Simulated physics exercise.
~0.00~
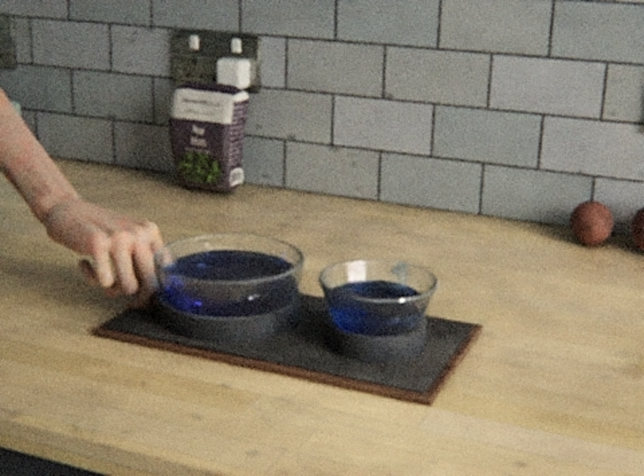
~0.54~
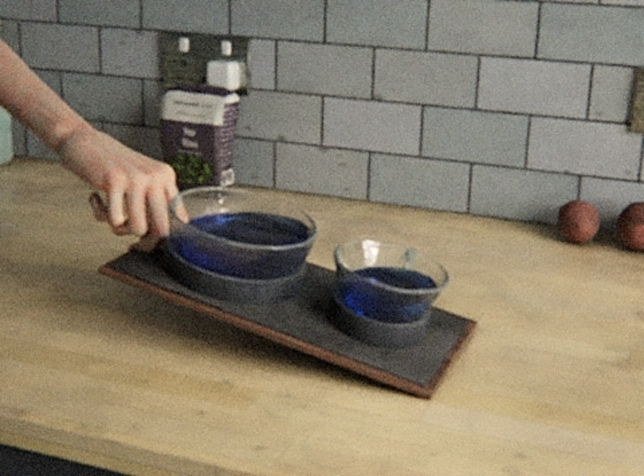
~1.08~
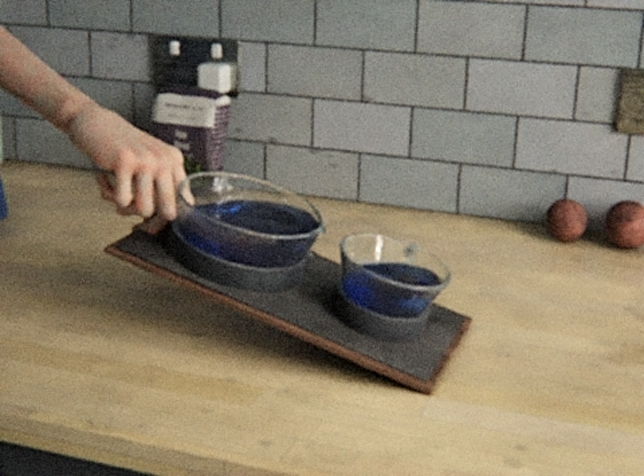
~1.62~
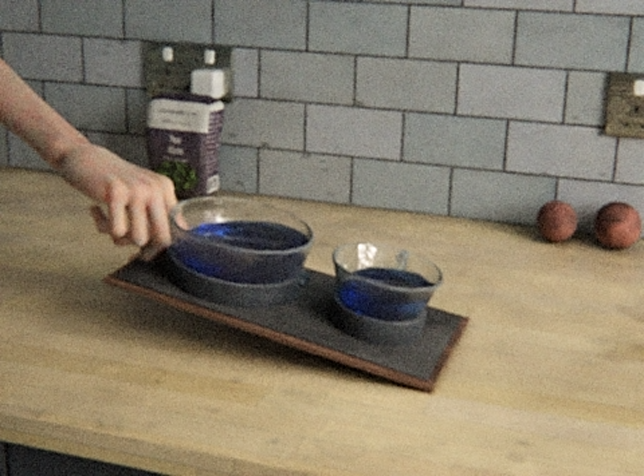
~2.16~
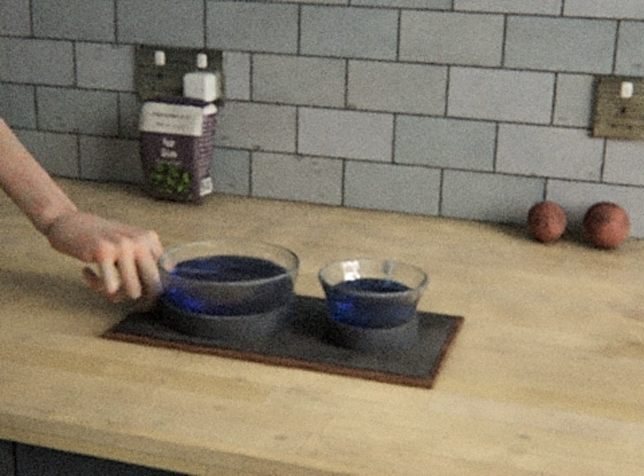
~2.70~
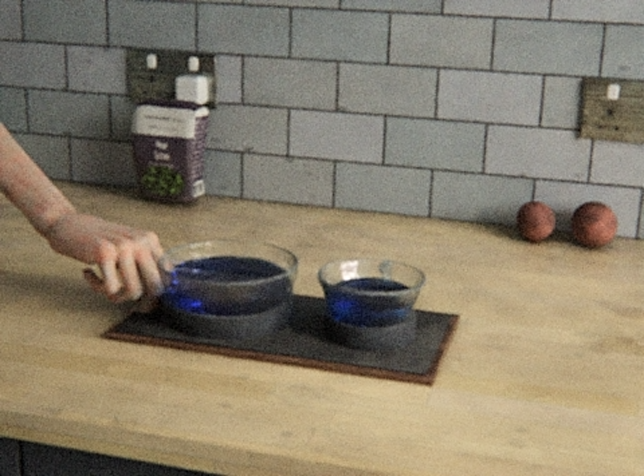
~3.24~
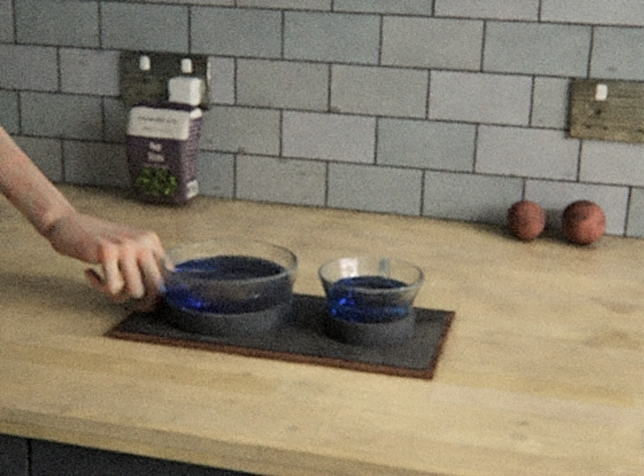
A hand tilts a tray holding two glass bowls of blue liquid, then lowers it flat.
